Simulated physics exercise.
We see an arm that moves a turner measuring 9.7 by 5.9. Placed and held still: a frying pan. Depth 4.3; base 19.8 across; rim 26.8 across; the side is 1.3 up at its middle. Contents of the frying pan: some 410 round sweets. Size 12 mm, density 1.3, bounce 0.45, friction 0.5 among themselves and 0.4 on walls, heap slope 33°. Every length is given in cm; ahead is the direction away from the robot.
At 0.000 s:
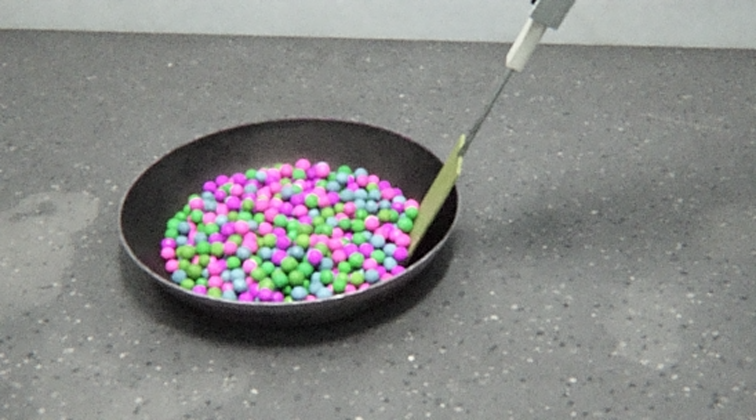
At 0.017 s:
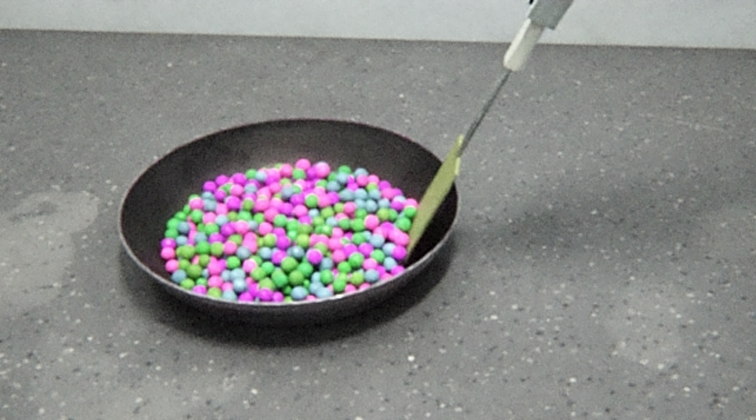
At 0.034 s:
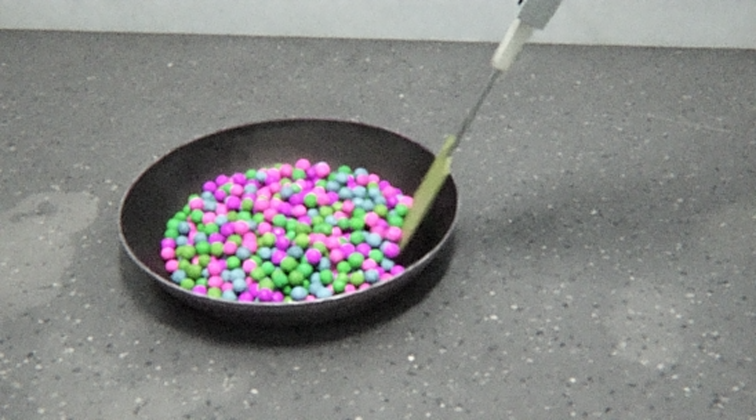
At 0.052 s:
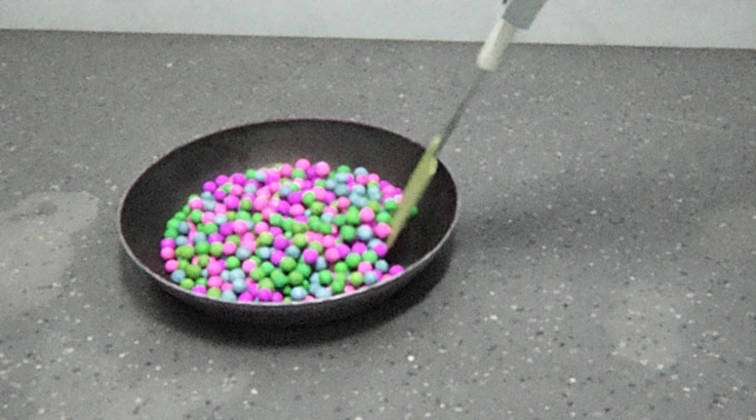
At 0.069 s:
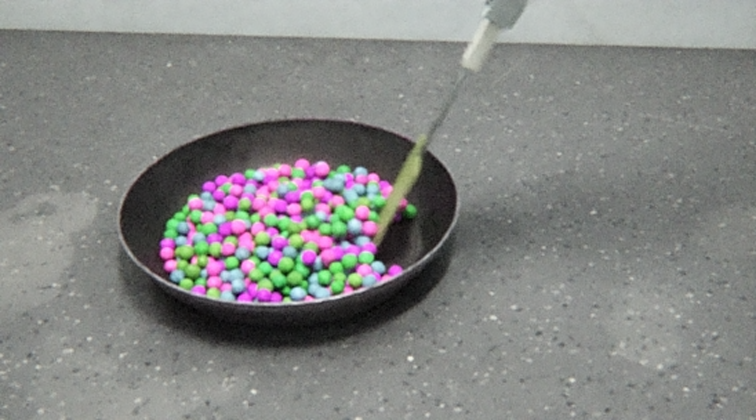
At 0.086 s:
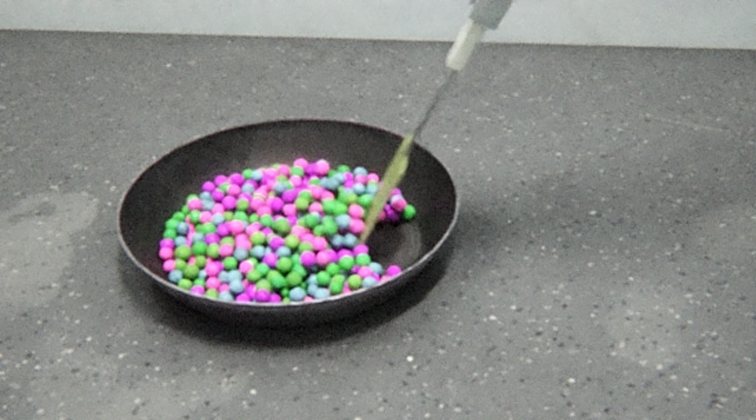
A robot-held turner sweeping left through colourful round sweets in a still, dark frying pan, pushing those at the right side inward.
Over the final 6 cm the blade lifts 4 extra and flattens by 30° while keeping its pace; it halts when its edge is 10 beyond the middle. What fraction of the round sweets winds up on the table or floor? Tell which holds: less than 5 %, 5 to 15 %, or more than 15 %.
What holds is 5 to 15 %.
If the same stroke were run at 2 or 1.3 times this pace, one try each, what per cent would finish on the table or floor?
Roughly 20 percent for the first try, 15 percent for the second.
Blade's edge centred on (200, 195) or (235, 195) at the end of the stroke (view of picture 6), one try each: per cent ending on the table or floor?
Respectively some 0 and 0 percent end on the table or floor.
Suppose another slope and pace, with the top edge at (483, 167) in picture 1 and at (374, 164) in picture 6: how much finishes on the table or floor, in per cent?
About 20 per cent.
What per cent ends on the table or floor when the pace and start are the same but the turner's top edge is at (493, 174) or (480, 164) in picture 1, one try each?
First try around 10 percent, second around 10 percent.
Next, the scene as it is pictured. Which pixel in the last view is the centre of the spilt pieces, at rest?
(26, 234), roughly.
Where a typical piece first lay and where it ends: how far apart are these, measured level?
Distance: Near 2 cm.
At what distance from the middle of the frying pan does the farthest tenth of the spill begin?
That distance is around 30 cm.
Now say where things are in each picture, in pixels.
In the first frame, turner top edge at (461, 154), sloping 64°; upper third of the load around (297, 222), from x 170 to 410, top at y 165; 413 in the frying pan.
In the second frame, turner top edge at (459, 154), sloping 64°; upper third of the load around (298, 222), from x 170 to 410, top at y 165.
In the third frame, turner top edge at (449, 154), sloping 64°; upper third of the load around (300, 221), from x 170 to 410, top at y 165.
In the fourth frame, turner top edge at (435, 154), sloping 64°; upper third of the load around (300, 220), from x 170 to 410, top at y 165.
In the fifth frame, turner top edge at (420, 153), sloping 64°; upper third of the load around (301, 221), from x 165 to 410, top at y 165.
In the sixth frame, turner top edge at (406, 153), sloping 64°; upper third of the load around (299, 221), from x 165 to 410, top at y 165; 413 in the frying pan.
By 0.17 s, sloping 64°, highest piece 5 above the table; 413 in the frying pan.
By 0.26 s, sloping 54°, highest piece 6 above the table; 413 in the frying pan.
By 0.51 s, sloping 34°, highest piece 5 above the table; 379 in the frying pan, 33 on the table or floor, 1 on the blade or in flight.
By 1.56 s, sloping 34°, highest piece 5 above the table; 378 in the frying pan, 35 on the table or floor.
Final count, 378 in the frying pan, 35 on the table or floor. That is 8 % on the table or floor.
